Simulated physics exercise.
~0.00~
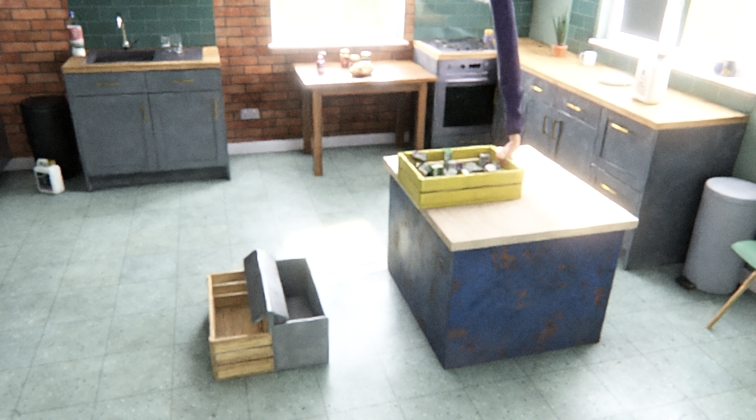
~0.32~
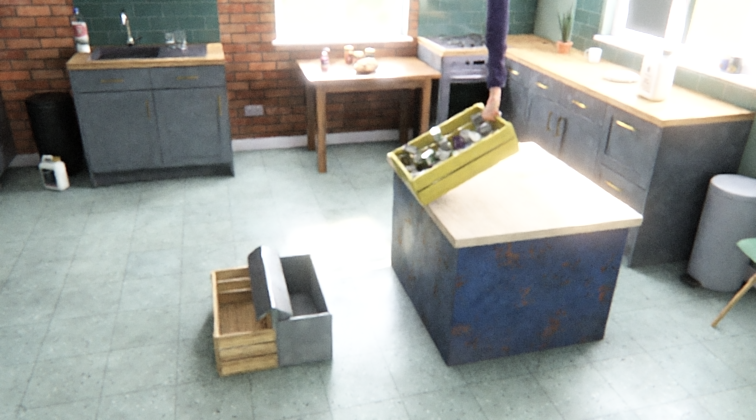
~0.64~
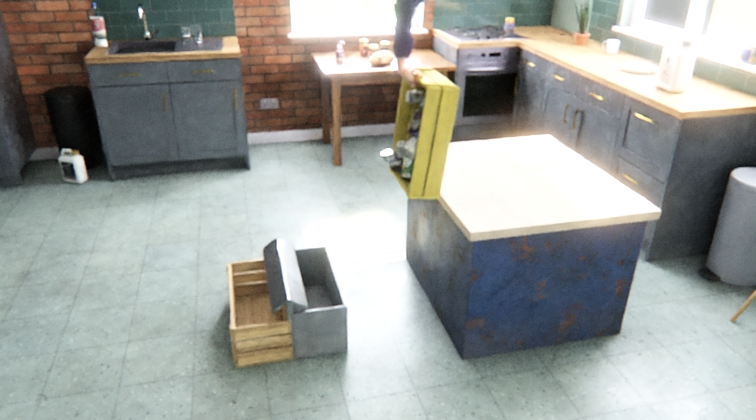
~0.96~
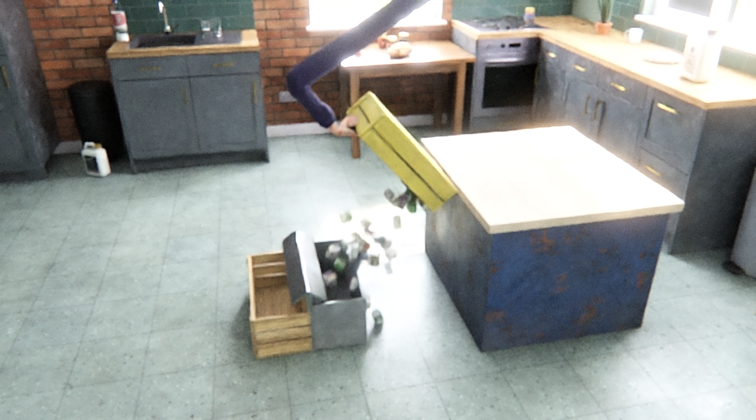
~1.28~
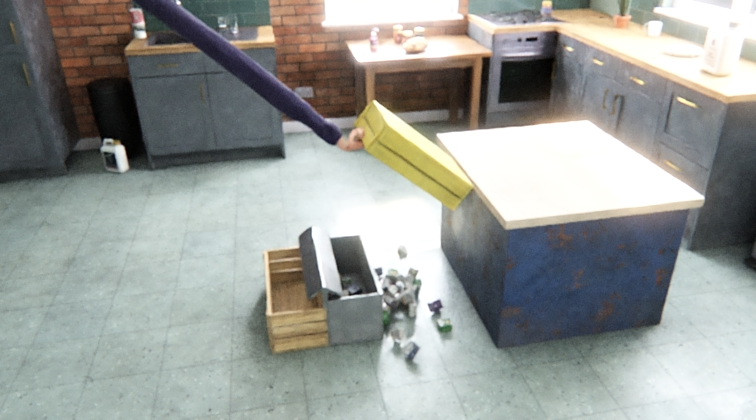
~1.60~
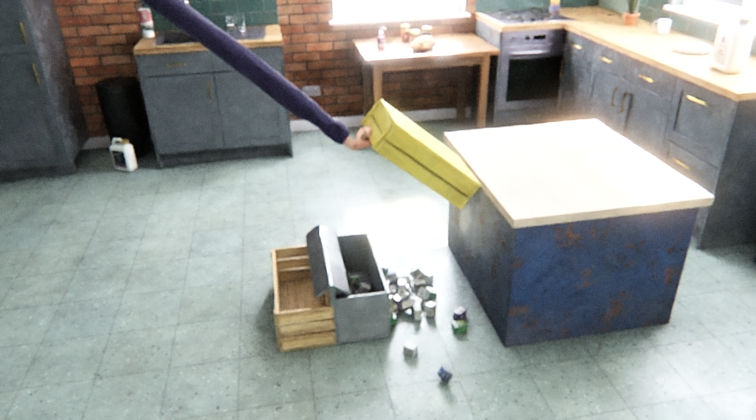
A yellow box full of small cartons was lifted and tipped over the edge of a blue kitchen bench by a long purple-sleeved arm, spilling them down to the left; some landed in the grey box, but most ended up scattered on the floor beside it.
